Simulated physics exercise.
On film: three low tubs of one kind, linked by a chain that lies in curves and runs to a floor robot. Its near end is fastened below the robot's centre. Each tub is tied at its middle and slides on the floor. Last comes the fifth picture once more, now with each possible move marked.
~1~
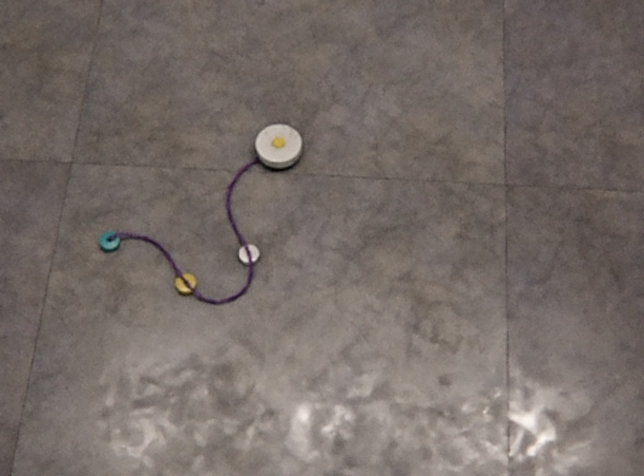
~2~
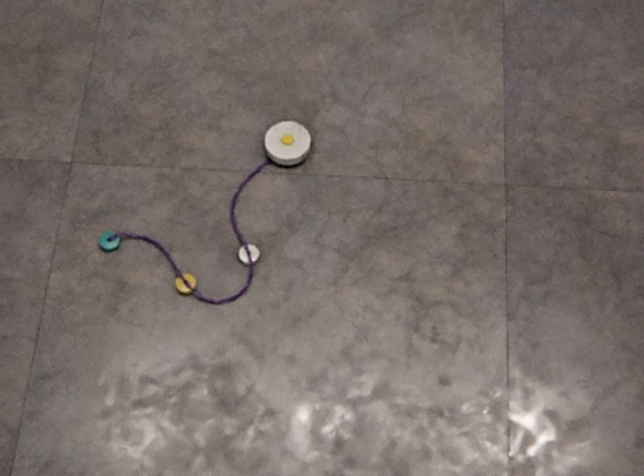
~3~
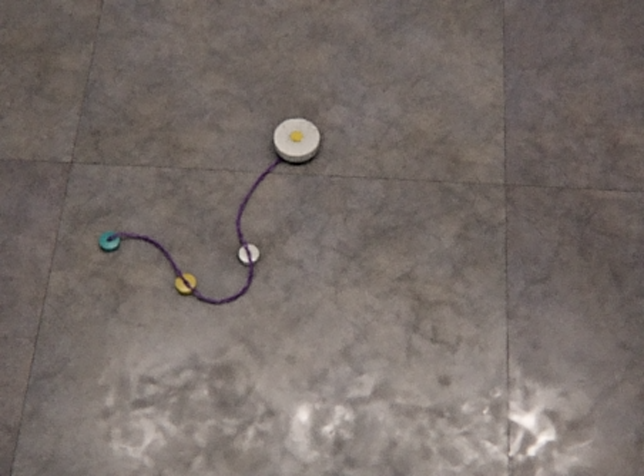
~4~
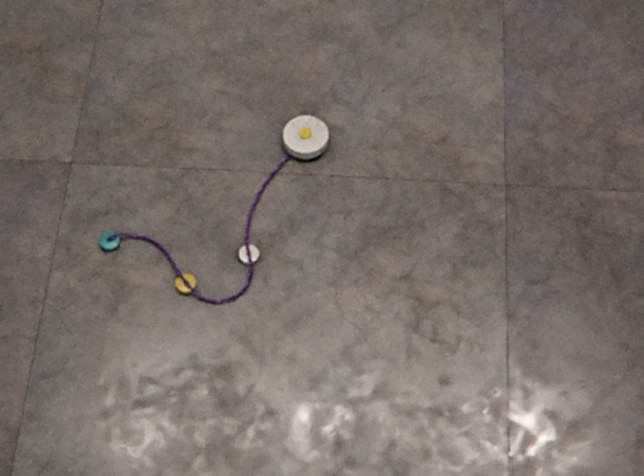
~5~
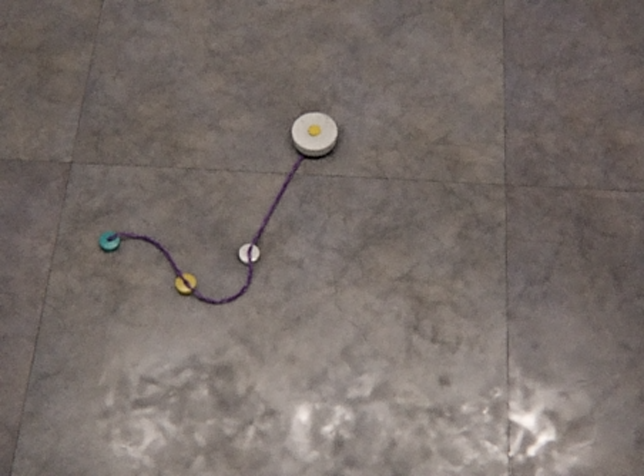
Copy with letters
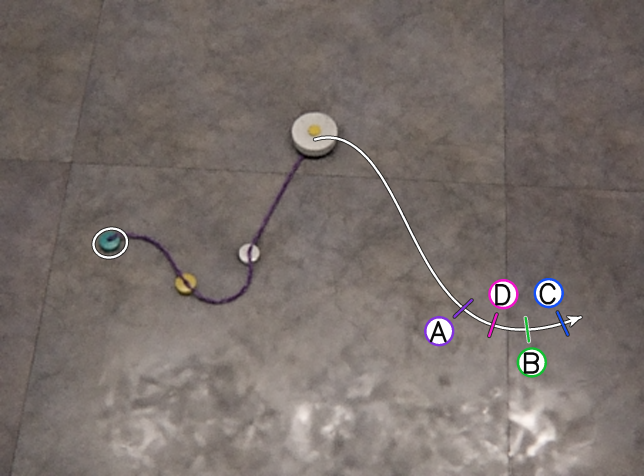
At first, a round white robot sits above three small tubs, white, yellow and turquoise, linked by a curving purple chain on a grey tiled floor. The robot glides slowly right and slightly away, drawing the slack between it and the white tub into a straighter line, while all three tubs stay still.
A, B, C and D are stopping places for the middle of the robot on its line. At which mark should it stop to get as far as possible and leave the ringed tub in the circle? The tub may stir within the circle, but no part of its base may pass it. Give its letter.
A is the last safe stop.
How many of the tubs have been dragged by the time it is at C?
Three.
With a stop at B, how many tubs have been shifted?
Three.
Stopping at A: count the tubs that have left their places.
Two.
On the marked copy, A at (463, 308); B at (527, 330); C at (563, 323); D at (493, 325); the ring at (110, 243); the route from (315, 140) via (424, 258) to (581, 317).
With A. Early on, robot (382, 173); turquoise tub (110, 241); yellow tub (186, 284); white tub (257, 242).
Further on, robot (420, 244); turquoise tub (110, 241); yellow tub (186, 284); white tub (265, 242).
At the end, robot (464, 304); turquoise tub (110, 241); yellow tub (202, 276); white tub (311, 267); the ringed tub at the far end is still in its ring.
As for the rest, B drags the last tub to (159, 254); C drags the last tub to (191, 260); D drags the last tub to (128, 247).
